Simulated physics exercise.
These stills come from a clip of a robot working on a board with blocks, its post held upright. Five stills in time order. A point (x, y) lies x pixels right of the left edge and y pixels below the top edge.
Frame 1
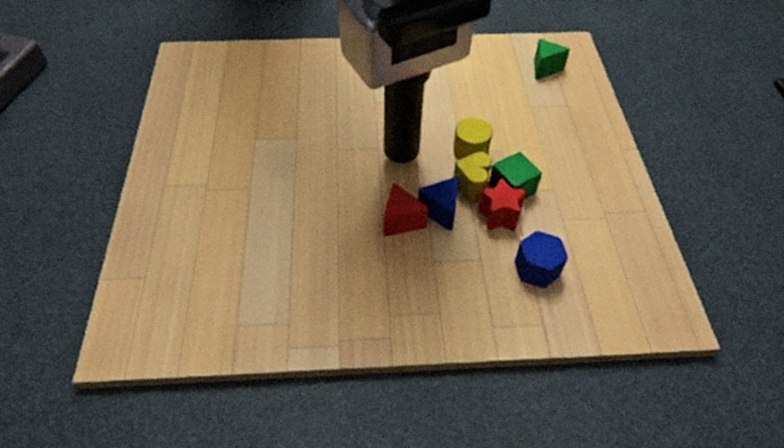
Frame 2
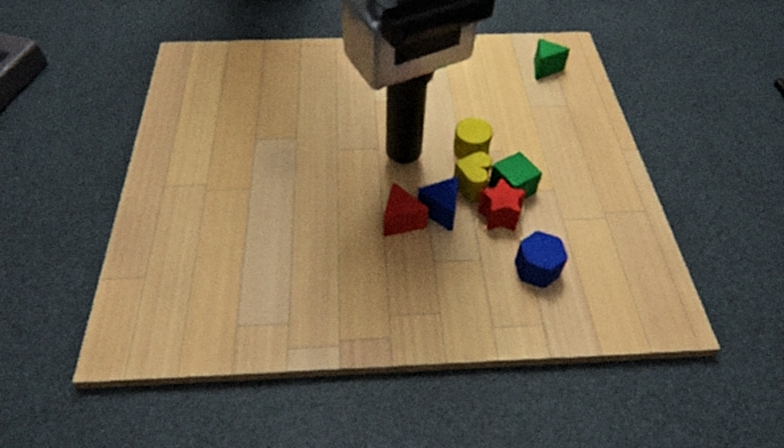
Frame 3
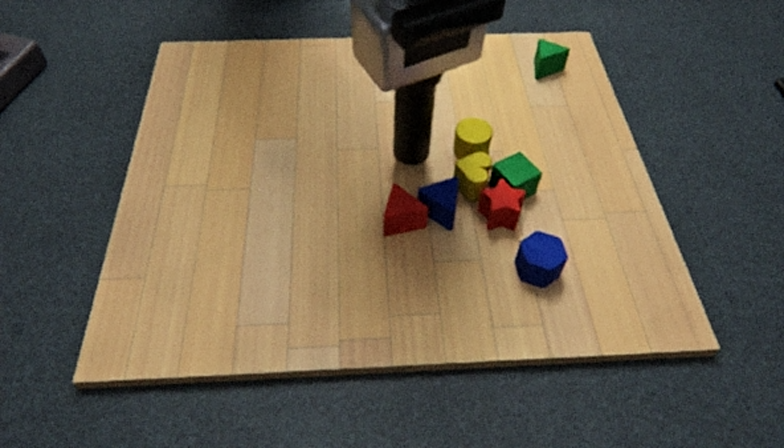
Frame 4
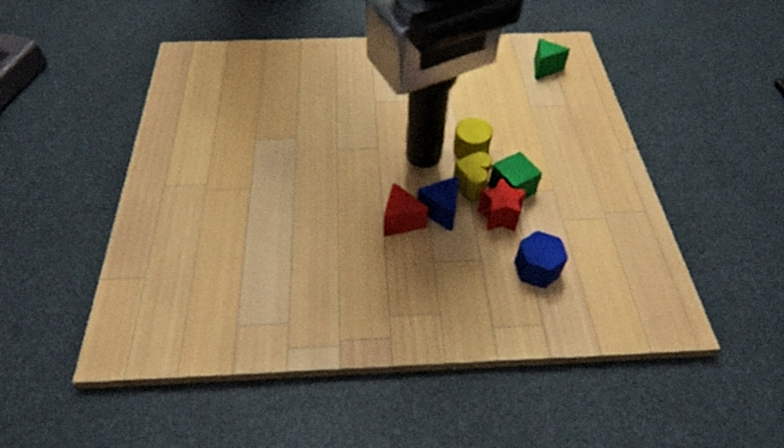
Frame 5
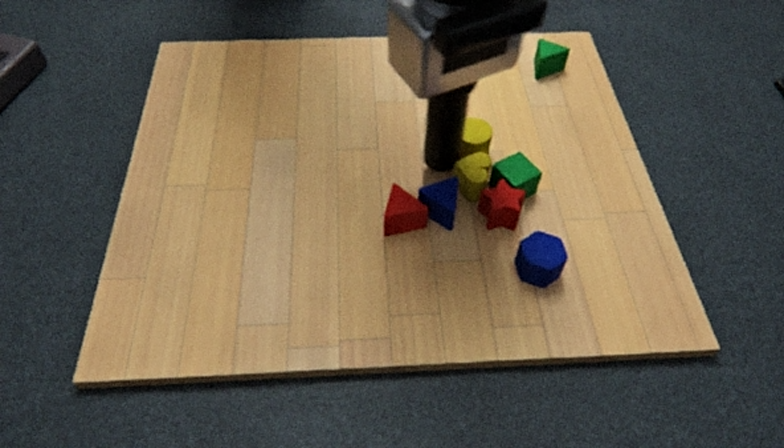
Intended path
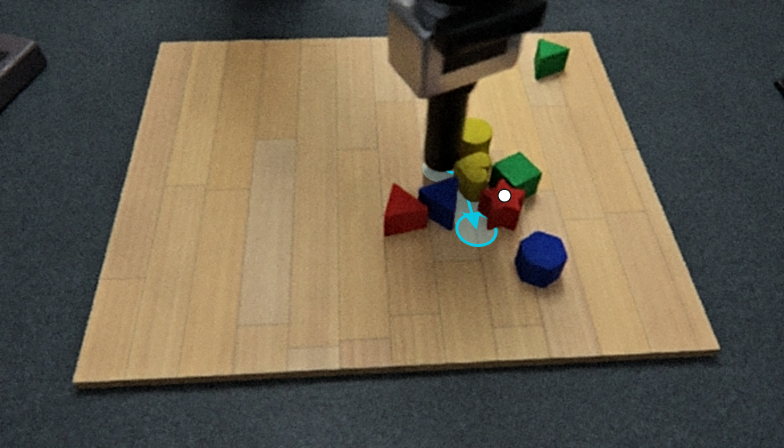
Robot arm with a dark post sliding a short way right across a wooden board toward a cluster of unmoving coloured blocks.
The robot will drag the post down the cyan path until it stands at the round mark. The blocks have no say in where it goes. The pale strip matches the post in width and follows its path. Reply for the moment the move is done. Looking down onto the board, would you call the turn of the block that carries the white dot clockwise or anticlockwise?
Answer: Clockwise.
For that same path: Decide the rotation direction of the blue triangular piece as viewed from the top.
From overhead, the rotation is clockwise.
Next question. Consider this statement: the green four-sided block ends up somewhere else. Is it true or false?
The claim holds.
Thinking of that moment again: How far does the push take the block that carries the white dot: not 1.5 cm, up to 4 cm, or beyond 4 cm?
It shifts by 1.5 to 4 cm.
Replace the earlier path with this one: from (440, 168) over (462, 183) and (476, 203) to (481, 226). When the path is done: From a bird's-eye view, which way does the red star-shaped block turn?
Answer: With the clock.
Path on the board, from (440, 168) over (462, 182) and (470, 205) to (476, 229); the dot is on the red star-shaped block.
On the path given first. Halfway along, post at (468, 185); blue triangular piece at (440, 199), turned 20° clockwise; yellow heart-shaped block at (506, 182), turned 55° anticlockwise; red star-shaped block at (520, 208), turned 30° clockwise; green four-sided block at (535, 172).
At the end, post at (478, 220); blue triangular piece at (440, 213), turned 75° clockwise; yellow heart-shaped block at (510, 187), turned 65° anticlockwise; red star-shaped block at (524, 213), turned 25° clockwise; green four-sided block at (536, 172).
